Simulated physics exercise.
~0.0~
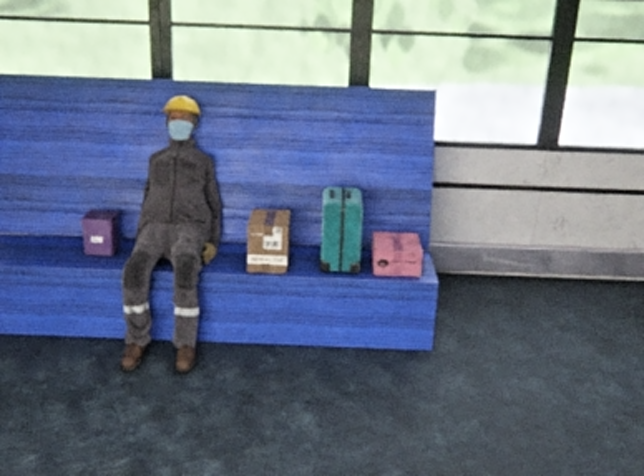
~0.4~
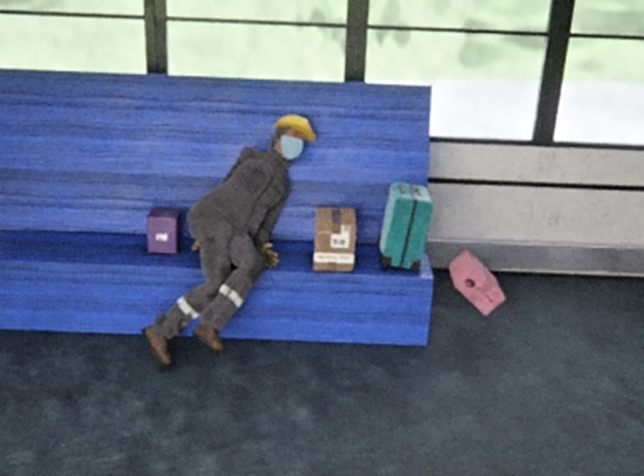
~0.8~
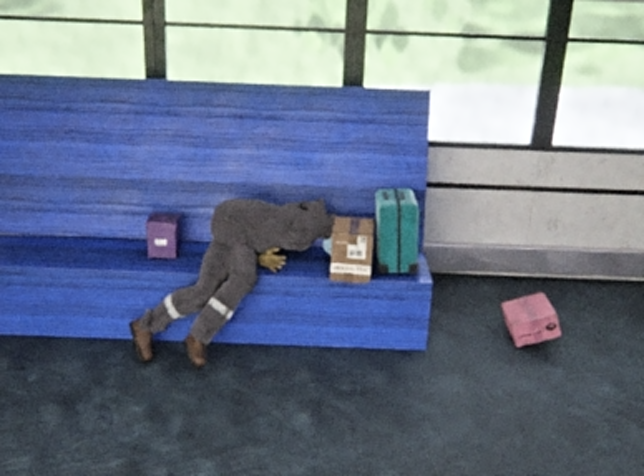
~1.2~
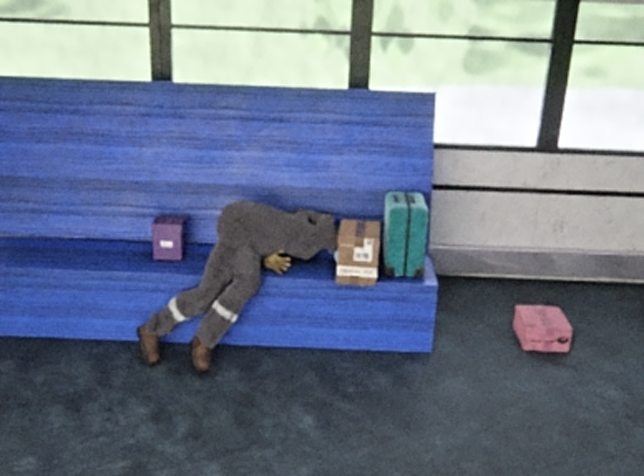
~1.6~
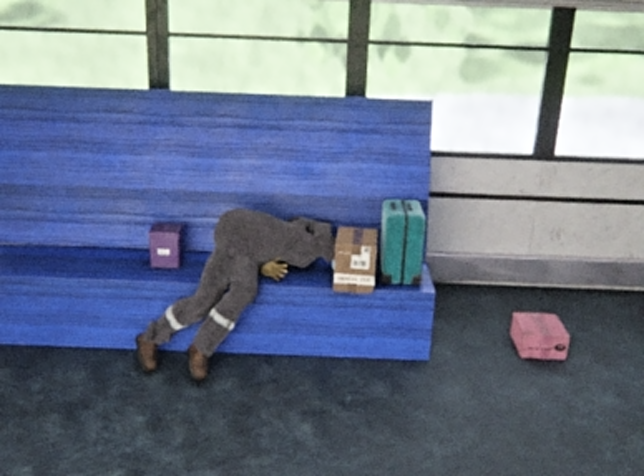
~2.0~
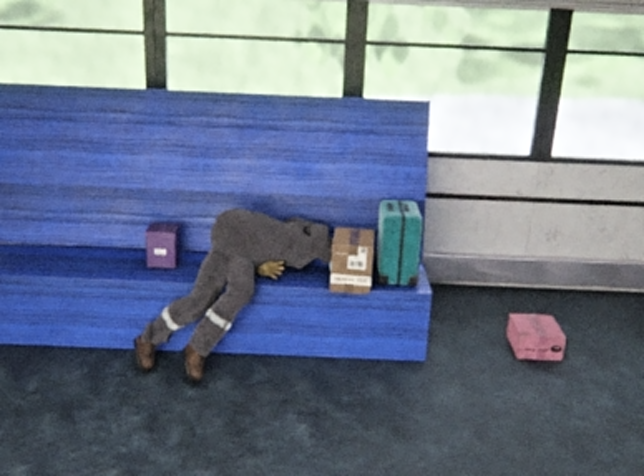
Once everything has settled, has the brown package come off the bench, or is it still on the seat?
The brown package is still on the seat. It slides to the right but stays upright on the bench, between the sleeper's head and the teal case.
